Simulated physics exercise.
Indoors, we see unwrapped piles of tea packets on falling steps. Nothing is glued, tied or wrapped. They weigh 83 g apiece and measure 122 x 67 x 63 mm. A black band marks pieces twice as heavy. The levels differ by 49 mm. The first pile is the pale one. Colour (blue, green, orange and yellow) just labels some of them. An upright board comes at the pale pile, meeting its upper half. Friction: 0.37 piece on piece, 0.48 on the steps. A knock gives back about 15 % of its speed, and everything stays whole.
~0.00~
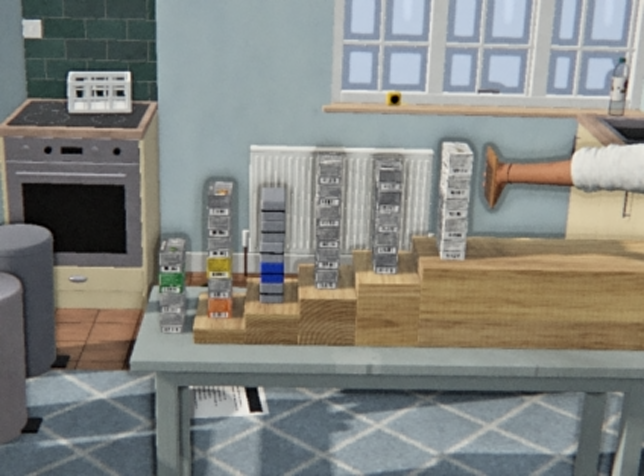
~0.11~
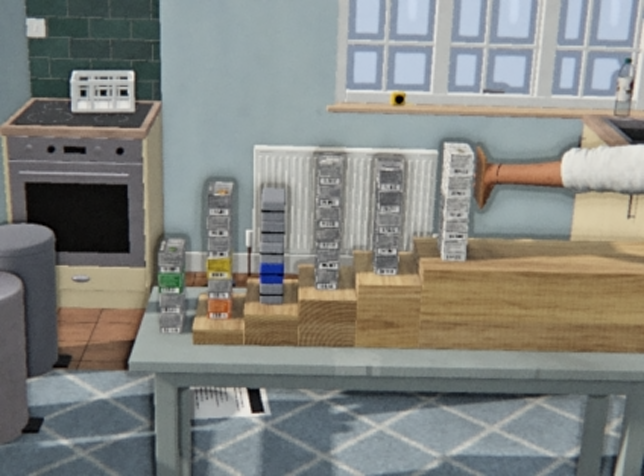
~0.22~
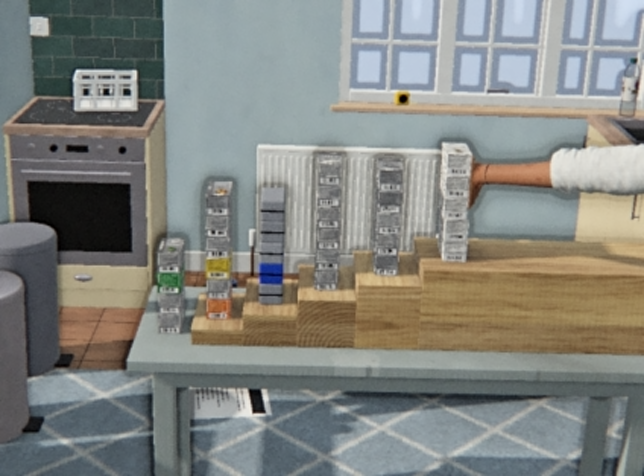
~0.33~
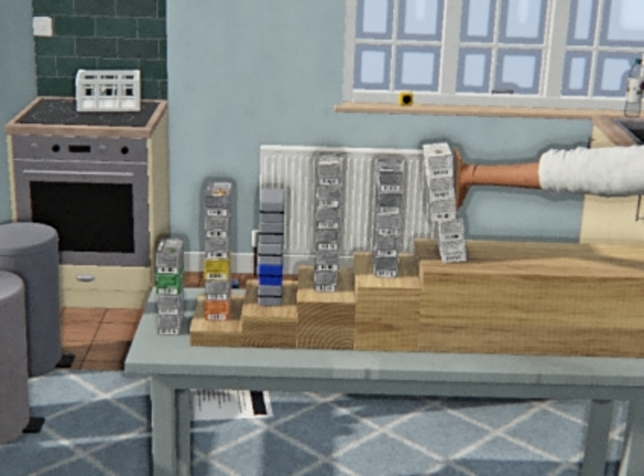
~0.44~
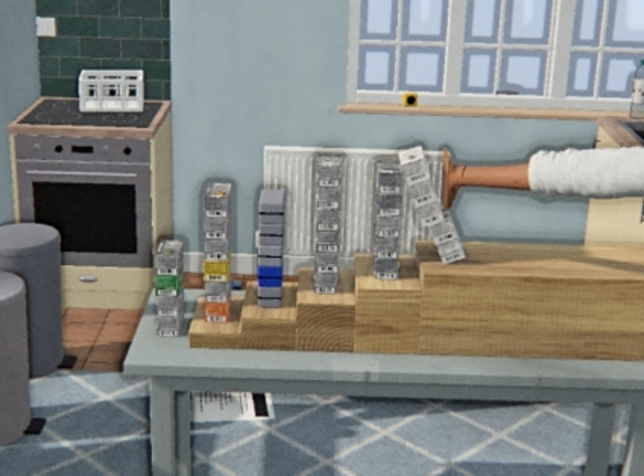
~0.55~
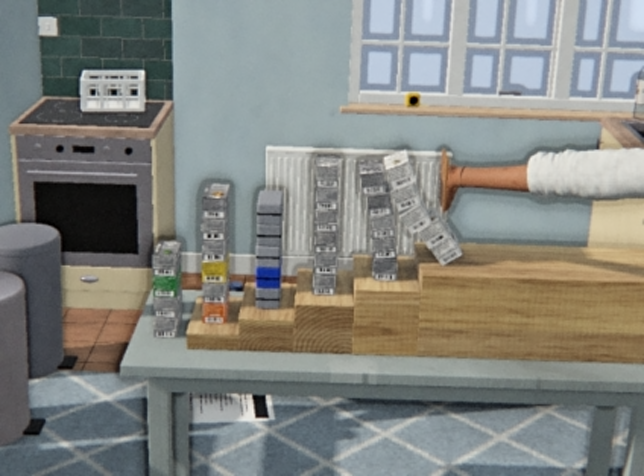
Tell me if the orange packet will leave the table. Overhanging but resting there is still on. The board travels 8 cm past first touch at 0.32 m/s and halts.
The orange packet is still on top.
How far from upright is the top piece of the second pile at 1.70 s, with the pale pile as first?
About 30°.
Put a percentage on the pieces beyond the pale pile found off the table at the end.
Near 40 per cent.
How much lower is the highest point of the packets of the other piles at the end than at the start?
Some 18 cm lower.
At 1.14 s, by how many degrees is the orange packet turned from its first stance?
About 0°.
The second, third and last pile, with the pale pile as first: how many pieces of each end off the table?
Pieces: Second 0, third 1, last 3.
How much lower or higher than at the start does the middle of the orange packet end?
It ends some 1 cm higher.
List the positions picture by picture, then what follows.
In the first picture (places mark the middle of the side facing us; the camera moves round a little), board (495, 176) 6 cm short; orange packet (219, 309); yellow packet (219, 268); blue packet (272, 274); the rest undisturbed.
The second picture shows board (484, 177) 29 mm short; orange packet (219, 310).
The third picture shows board (472, 177) 6 mm in; orange packet (218, 310).
The fourth picture shows board (459, 178) 42 mm in, top of the pale pile leaning 8°; orange packet (217, 311); the rest undisturbed.
The fifth picture shows board (448, 179) 7 cm in, top of the pale pile leaning 21°; orange packet (216, 313); the rest undisturbed.
The sixth picture shows board (446, 180) 8 cm in, stopped, top of the pale pile leaning 24°; orange packet (214, 314); yellow packet (214, 272); blue packet (268, 279); steepest lean 7°, the packet at (373, 184); 4 disturbed, none off the table.
After 1.14 s, 5 of the pale pile down; none of the 26 other packets off the table, 17 disturbed; orange packet unmoved; blue packet leaning 21°.
After 1.70 s, 5 of the pale pile down; 4 of the 26 other packets off the table; orange packet leaning 48°; blue packet on its side.
By the end (2.3 s), 5 of the pale pile down; 10 of the 26 other packets off the table; orange packet leaning 50°; yellow packet upside down; blue packet on its side. As the last picture would show them, middles, orange packet near (203, 300).
